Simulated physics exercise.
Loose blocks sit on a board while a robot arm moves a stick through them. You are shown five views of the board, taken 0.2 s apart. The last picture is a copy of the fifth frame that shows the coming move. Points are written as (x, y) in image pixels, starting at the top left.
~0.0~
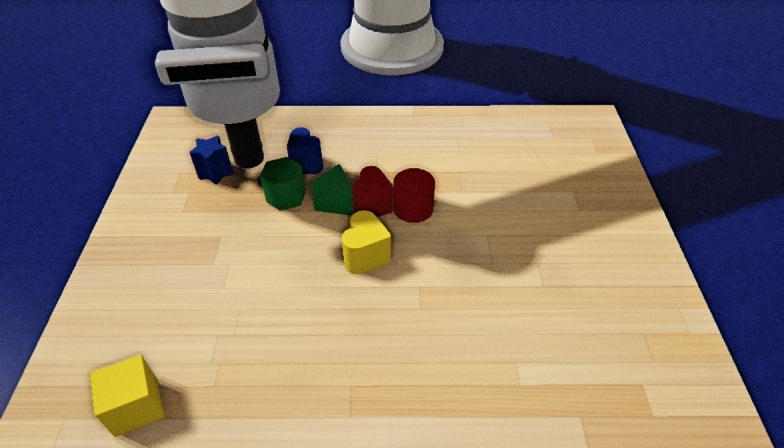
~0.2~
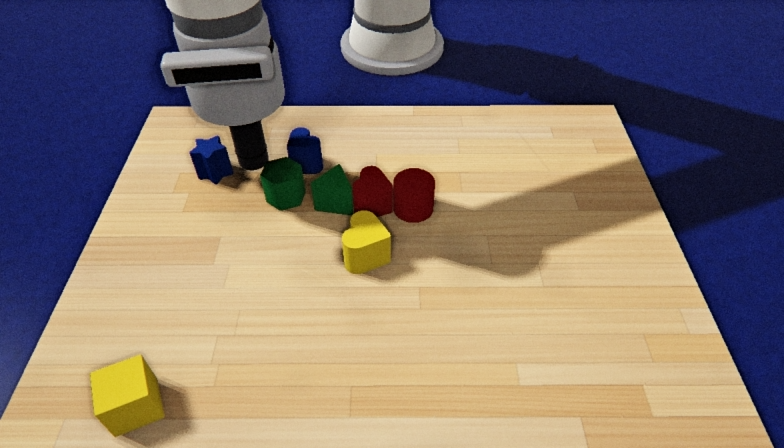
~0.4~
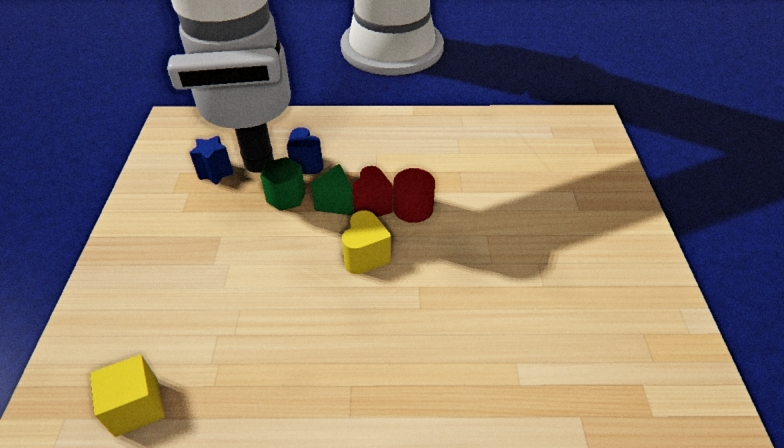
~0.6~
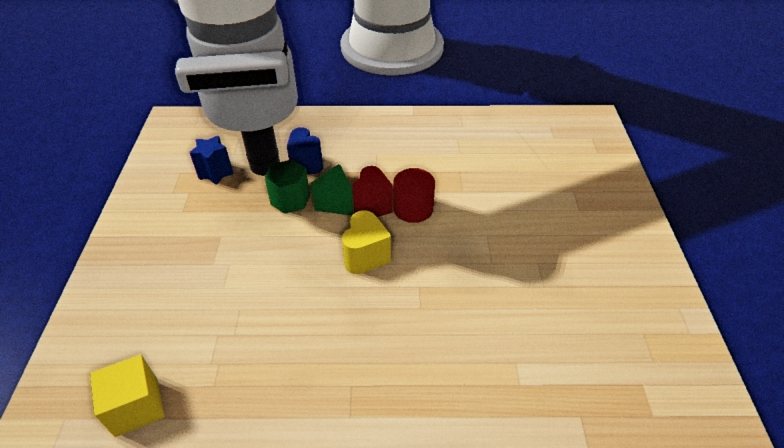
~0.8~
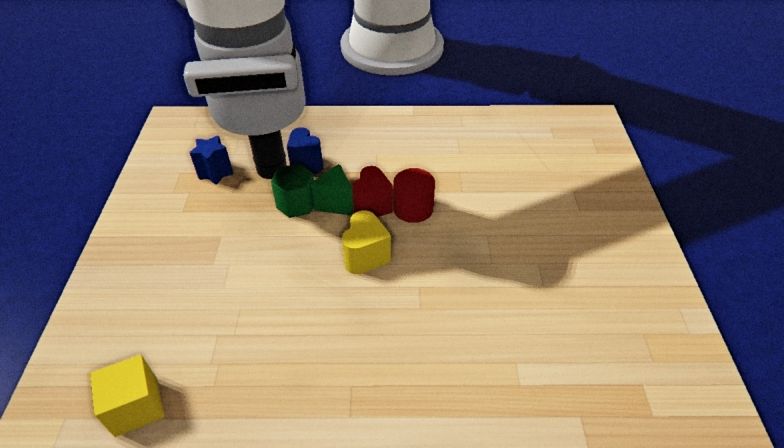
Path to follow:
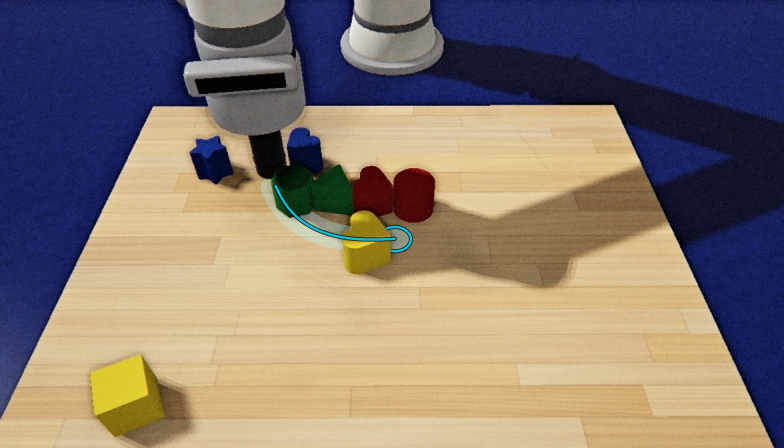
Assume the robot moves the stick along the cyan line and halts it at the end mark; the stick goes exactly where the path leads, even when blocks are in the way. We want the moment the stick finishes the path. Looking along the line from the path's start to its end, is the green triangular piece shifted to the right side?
No - that is not the case.
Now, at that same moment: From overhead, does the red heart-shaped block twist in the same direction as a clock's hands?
No.
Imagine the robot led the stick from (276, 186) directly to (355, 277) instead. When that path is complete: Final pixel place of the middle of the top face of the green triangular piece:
I expect it at (347, 203).
Path on the board, from (276, 186) by way of (297, 217) and (340, 237) to (395, 239).
On the path given first. One third of the way, stick (294, 202); green six-sided block (306, 215), turned 25° clockwise; green triangular piece (334, 195), turned 65° anticlockwise.
Two thirds of the way, stick (339, 221); green six-sided block (321, 237), turned 85° clockwise; green triangular piece (367, 199), turned 55° anticlockwise; yellow heart-shaped block (370, 231); red heart-shaped block (388, 179), turned 60° anticlockwise; red cylinder (426, 178).
At the end, stick (395, 223); green six-sided block (321, 237), turned 85° clockwise; blue heart-shaped block in place; green triangular piece (417, 197), turned 90° anticlockwise; yellow heart-shaped block (390, 238), turned 75° clockwise; red heart-shaped block (390, 176), turned 80° anticlockwise; red cylinder (437, 171).
